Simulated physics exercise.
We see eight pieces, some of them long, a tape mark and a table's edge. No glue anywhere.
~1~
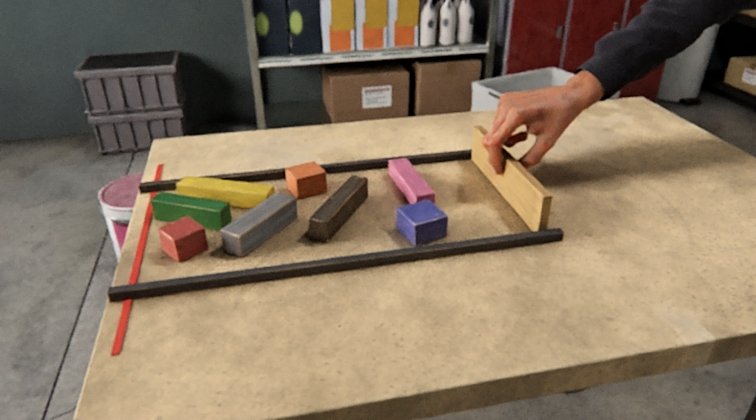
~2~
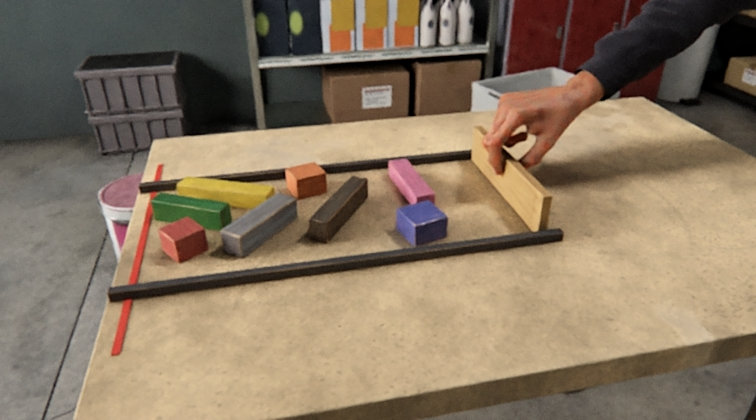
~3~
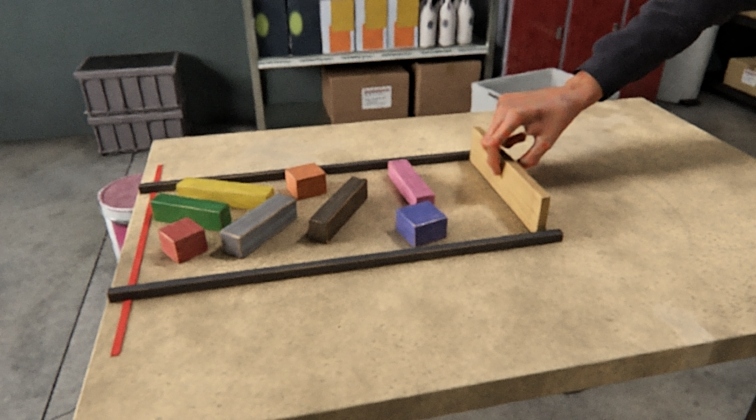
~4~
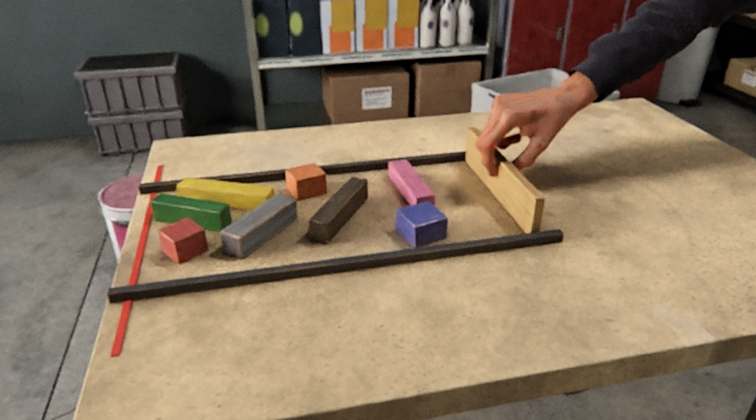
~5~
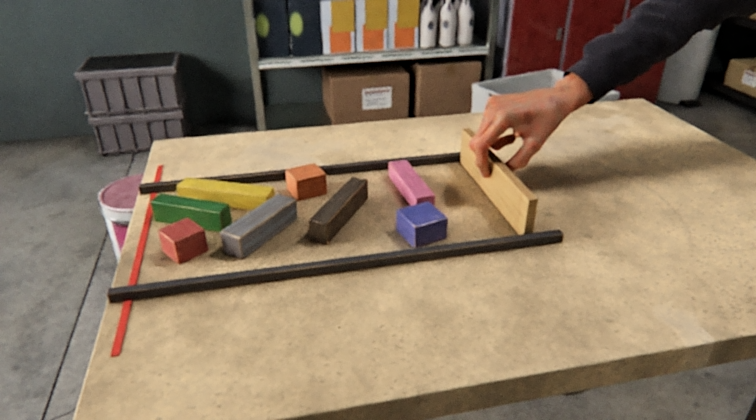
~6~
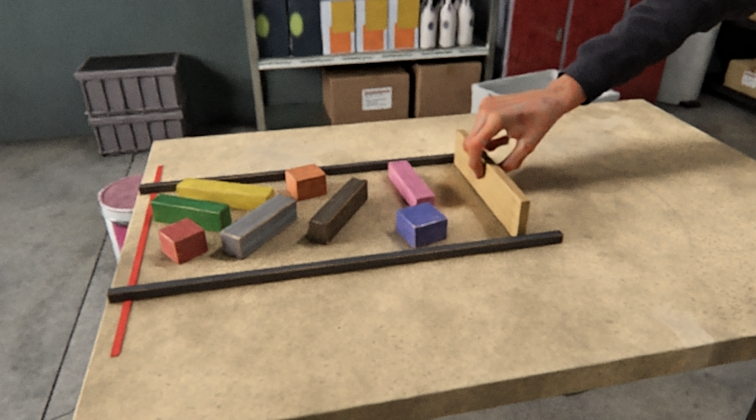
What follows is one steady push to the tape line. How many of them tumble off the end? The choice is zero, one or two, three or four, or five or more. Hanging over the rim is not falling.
In the end the number that fall off is five or more.
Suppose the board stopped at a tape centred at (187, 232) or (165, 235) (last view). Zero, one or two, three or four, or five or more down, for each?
In that order: Three or four; at least five.
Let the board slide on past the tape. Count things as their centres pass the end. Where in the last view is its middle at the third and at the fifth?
About (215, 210), then (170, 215).
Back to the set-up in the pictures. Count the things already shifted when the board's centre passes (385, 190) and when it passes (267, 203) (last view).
At the one place 3, at the other 8.
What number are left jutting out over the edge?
Overhanging: 2.
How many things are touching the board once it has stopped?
The number is 2.
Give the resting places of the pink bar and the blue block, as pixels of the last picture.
Near (134, 215) and (111, 261).
Early on, none off yet; red block at rest near (183, 241); green bar at rest near (191, 213); yellow bar at rest near (226, 195).
A while later, none off yet; red block at rest near (183, 241); green bar moving near (181, 213); yellow bar travelled a little near (202, 196).
Further along, two off so far; red block in the air near (99, 334); green bar in the air near (119, 312); yellow bar travelled about its own width near (128, 197).
Finally, the number that fall off is five or more; lost, black bar, orange block, grey stick, yellow bar, green bar and red block.
